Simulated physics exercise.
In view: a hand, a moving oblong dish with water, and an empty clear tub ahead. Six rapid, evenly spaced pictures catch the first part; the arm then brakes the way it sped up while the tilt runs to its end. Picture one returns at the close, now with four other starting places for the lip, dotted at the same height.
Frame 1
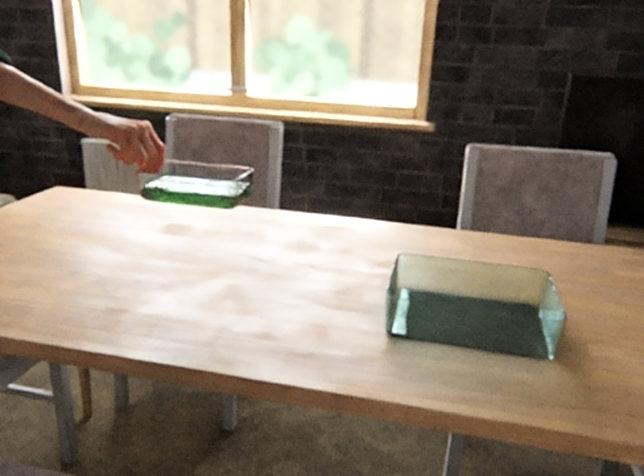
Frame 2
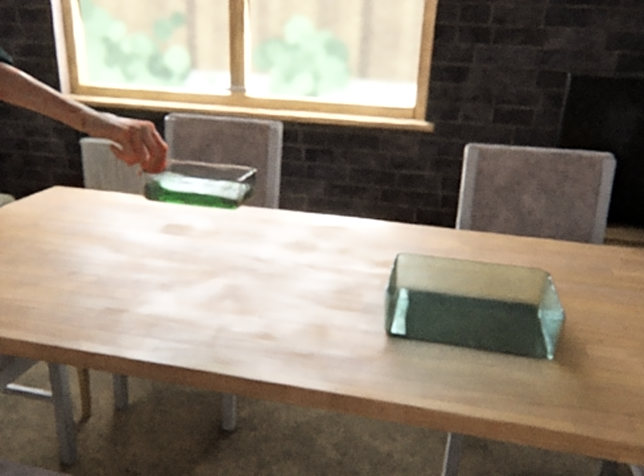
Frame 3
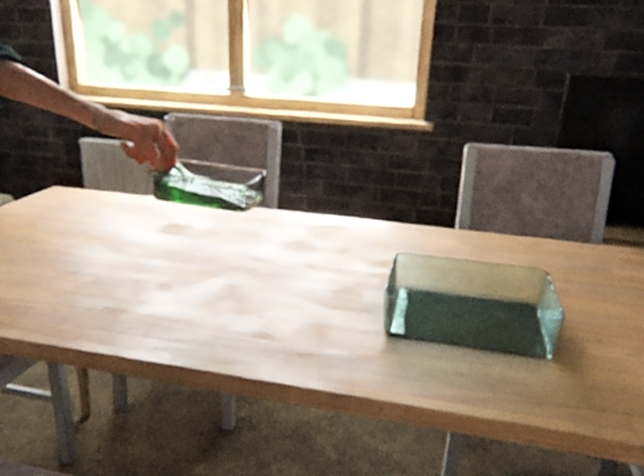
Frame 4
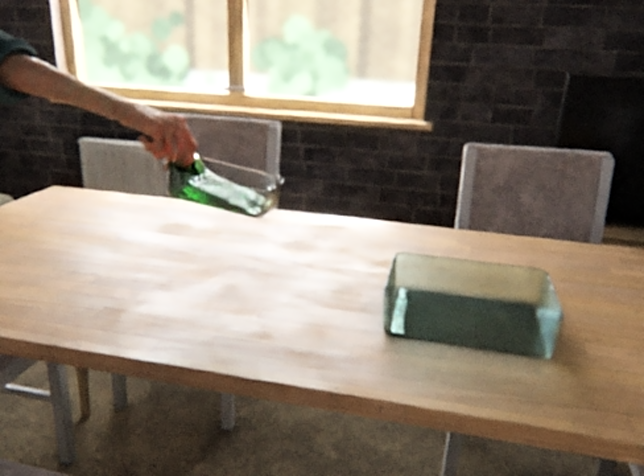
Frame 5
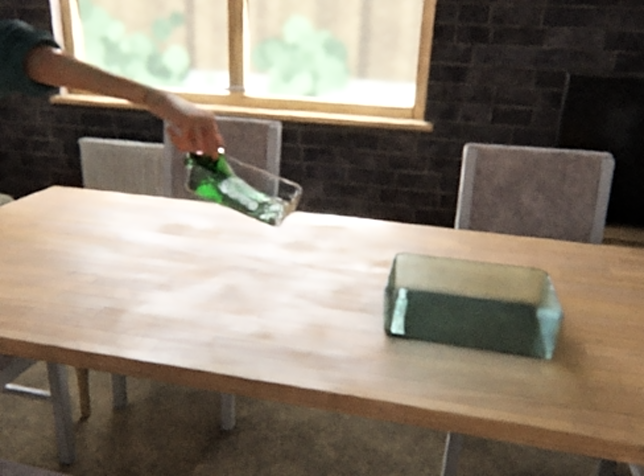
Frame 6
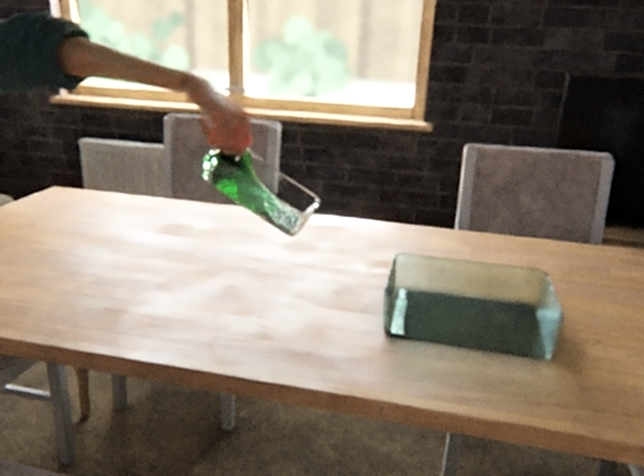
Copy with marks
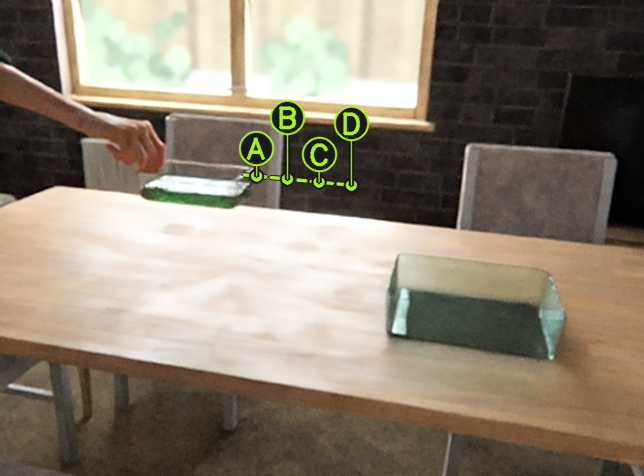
A hand carries a clear dish of green liquid rightward over a wooden table, tilting it steeply.
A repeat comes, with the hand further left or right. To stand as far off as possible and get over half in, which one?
Choose B.
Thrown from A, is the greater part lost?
Yes, it does.
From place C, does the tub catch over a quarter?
Yes, clearly.
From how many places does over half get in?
Three of them.
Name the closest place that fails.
Here it is place A.
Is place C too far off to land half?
No, not at all.
In lime, A at (256, 176); B at (287, 179); C at (319, 182); D at (351, 185).
If A is chosen, about 19 % lands in the tub, 78 % falls short and 4 % goes beside or beyond.
If B is chosen, about 70 % lands in the tub, 23 % falls short and 7 % goes beside or beyond.
If C is chosen, about 82 % lands in the tub, 11 % falls short and 8 % goes beside or beyond.
If D is chosen, about 80 % lands in the tub, 6 % falls short and 14 % goes beside or beyond.
